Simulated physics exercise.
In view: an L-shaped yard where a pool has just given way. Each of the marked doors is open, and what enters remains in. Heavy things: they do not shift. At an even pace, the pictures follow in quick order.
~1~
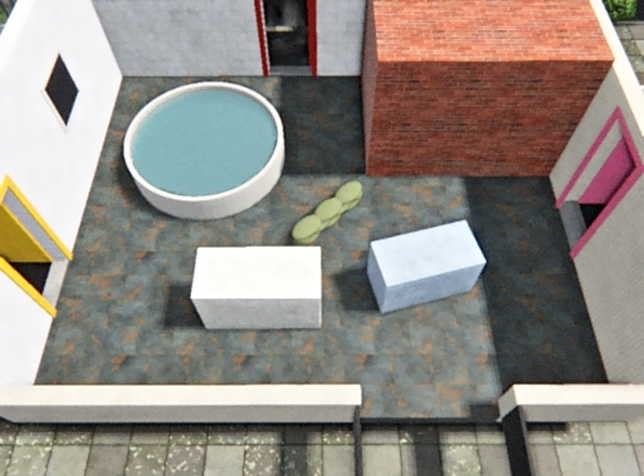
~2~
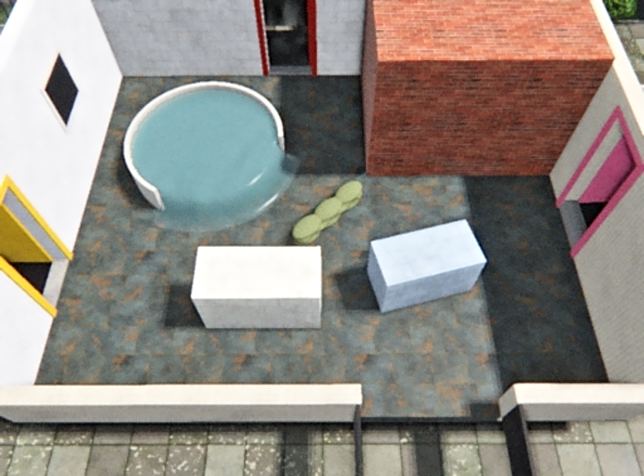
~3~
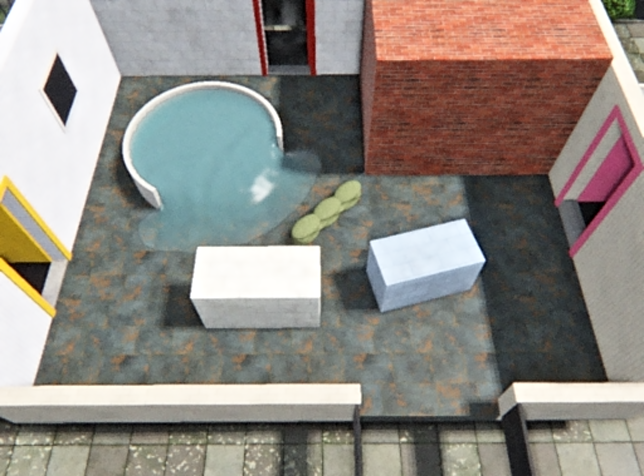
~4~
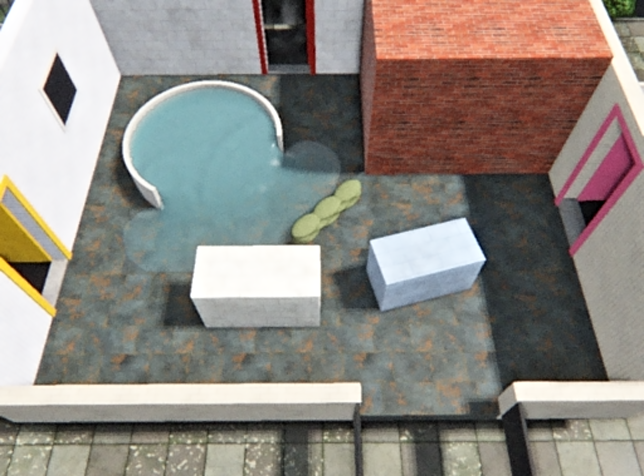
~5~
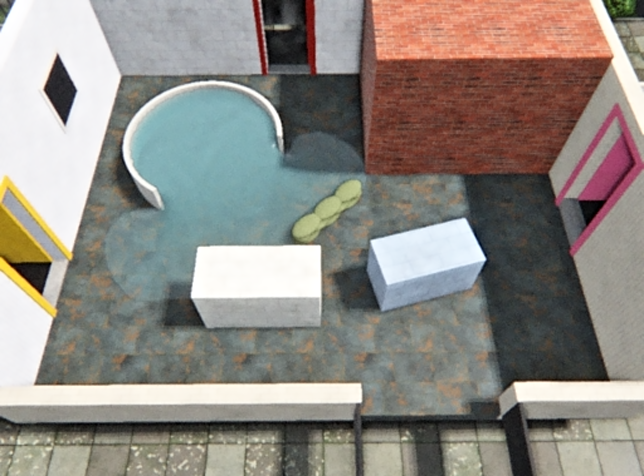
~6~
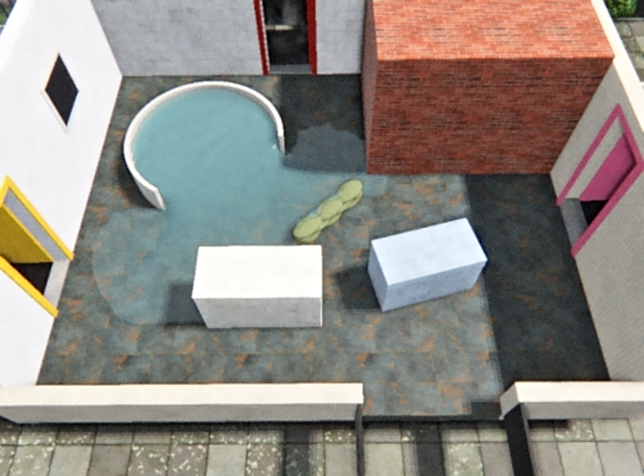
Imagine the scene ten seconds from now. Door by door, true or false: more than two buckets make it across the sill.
Yellow door: True; red door: True; pink door: False.
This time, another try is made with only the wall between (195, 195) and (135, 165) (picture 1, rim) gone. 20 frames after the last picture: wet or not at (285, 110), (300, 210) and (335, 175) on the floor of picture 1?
Bone-dry, bone-dry, bone-dry.
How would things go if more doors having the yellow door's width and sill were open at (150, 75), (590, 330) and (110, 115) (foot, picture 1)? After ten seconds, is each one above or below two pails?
Lab note, doors in listed order: Over the limit, under the limit, over the limit.
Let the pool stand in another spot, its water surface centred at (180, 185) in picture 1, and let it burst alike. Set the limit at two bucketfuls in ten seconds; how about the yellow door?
I'd say the yellow door door crosses the line.
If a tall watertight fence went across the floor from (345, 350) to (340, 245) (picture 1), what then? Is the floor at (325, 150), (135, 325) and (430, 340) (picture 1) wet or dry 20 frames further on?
The first is inundated, the second inundated and the third still bare.
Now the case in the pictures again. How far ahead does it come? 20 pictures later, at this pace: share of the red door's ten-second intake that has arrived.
That share would be near 5 %.
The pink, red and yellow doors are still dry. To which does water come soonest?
Answer: The door marked yellow.
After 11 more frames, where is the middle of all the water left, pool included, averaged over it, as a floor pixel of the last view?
The spot I would choose is (240, 211).
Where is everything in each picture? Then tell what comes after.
In the first frame, still water in the round pool at (205, 140).
In the second frame, water pours out at (239, 202) and has run to (291, 157).
In the third frame, the front is at (312, 156), out from the gap at (239, 204).
In the fourth frame, water pours out at (239, 203) and has run to (332, 158).
In the fifth frame, the front is at (354, 158), out from the gap at (239, 204).
In the sixth frame, the front is at (125, 314), out from the gap at (240, 204).
A moment on, water covers 30 % of the floor; the yellow door wet at the sill, nothing in, the red door not reached, the pink door not reached.
Next, water covers 45 % of the floor; the yellow door wet at the sill, nothing in, the red door not reached, the pink door not reached.
Then, water covers 60 % of the floor; the yellow door under two buckets in, the red door under two buckets in, the pink door wet at the sill, nothing in.
Later, water covers 95 % of the floor; the yellow door over two buckets in, the red door over two buckets in, the pink door wet at the sill, nothing in.
In the end, water covers 100 % of the floor; the yellow door far over two buckets in, the red door over two buckets in, the pink door wet at the sill, nothing in.
